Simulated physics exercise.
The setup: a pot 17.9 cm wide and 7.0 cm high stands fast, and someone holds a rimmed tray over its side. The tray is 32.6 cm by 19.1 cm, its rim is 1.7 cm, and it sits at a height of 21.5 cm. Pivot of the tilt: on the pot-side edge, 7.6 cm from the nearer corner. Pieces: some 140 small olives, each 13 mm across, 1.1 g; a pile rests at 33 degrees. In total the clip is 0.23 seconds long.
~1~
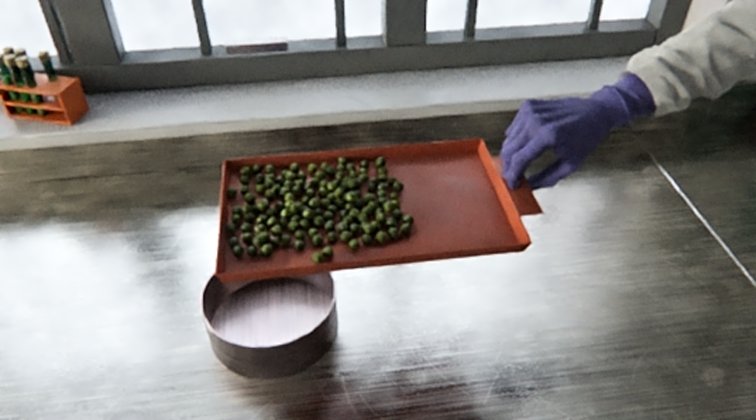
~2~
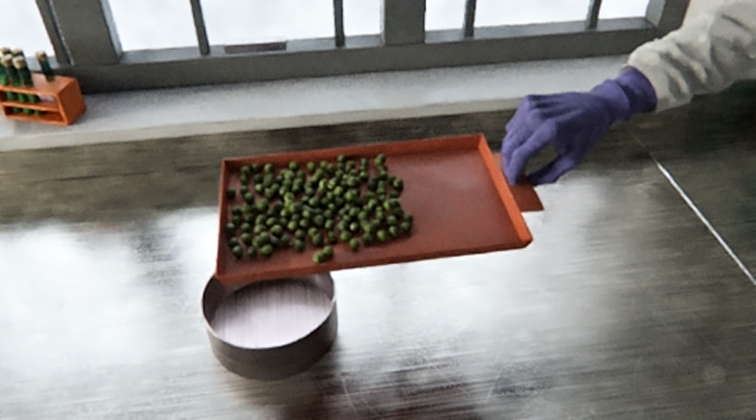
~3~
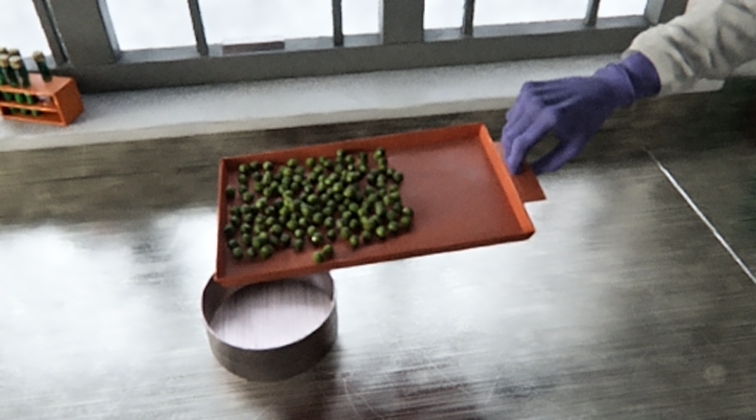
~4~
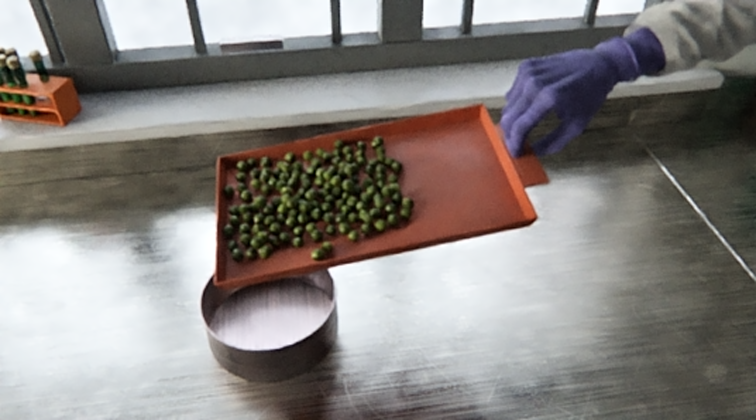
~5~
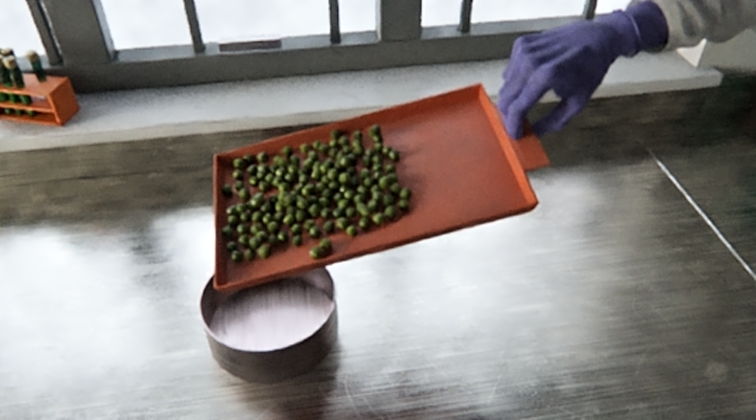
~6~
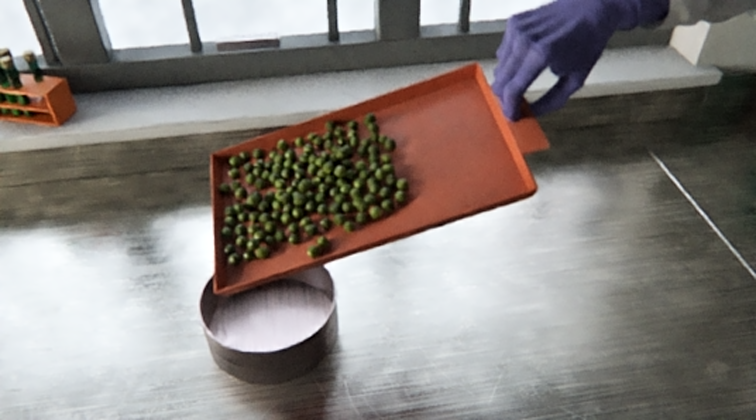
In the video, a purple-gloved hand holds an orange-red rimmed tray of small green olives above the side of a round pot, then gradually raises the tray's right end, tilting it toward the left while the olives stay bunched together.
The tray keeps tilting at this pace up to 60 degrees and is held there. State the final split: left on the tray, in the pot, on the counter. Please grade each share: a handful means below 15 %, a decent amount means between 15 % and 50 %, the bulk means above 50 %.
Left on the tray: The bulk, pot: A handful, counter: A decent amount.
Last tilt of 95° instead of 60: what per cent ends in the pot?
I'd say close to 0 percent.
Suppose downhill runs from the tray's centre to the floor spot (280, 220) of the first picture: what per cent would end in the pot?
About 0 per cent.
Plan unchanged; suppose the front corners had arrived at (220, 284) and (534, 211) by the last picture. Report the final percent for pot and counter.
Pot 0 % / counter 5 %.
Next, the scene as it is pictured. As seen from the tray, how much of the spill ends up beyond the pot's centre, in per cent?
Some 100 per cent of the spill lies beyond the centre.
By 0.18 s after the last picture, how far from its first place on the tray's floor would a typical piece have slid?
Roughly 3 cm.
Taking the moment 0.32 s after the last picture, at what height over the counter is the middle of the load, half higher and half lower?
Roughly 28 cm above the counter.
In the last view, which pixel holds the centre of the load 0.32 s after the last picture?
Load centre est.: (249, 205) px.
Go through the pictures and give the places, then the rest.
Tray tilt 0 degrees, front corners at (221, 271) and (526, 240); middle of the pieces at (315, 203); pot at (269, 292), in the first picture.
Tray tilt 1 degrees, front corners at (221, 273) and (527, 237); middle of the pieces at (315, 202), in the second picture.
Tray tilt 4 degrees, front corners at (220, 276) and (530, 228), lowest corner left front; middle of the pieces at (314, 199), in the third picture.
Tray tilt 9 degrees, front corners at (220, 279) and (531, 215), lowest corner left front; middle of the pieces at (312, 194), in the fourth picture.
Tray tilt 14 degrees, front corners at (220, 283) and (532, 200), lowest corner left front; middle of the pieces at (310, 189), in the fifth picture.
Tray tilt 19 degrees, front corners at (220, 287) and (531, 186), lowest corner left front; middle of the pieces at (306, 184); pot at (268, 295), in the sixth picture.
Then, 0.18 s after the last picture, tilt 40 degrees; the tray holds 100 %, the pot 0 %.
Then, 0.32 s after the last picture, tilt 55 degrees; the tray holds 100 %, the pot 0 %.
Then, 0.57 s after the last picture, tilt 60 degrees; the tray holds 90 %, the pot 0 %.
In the end, tray 75 %, pot 0 %, counter 25 %.
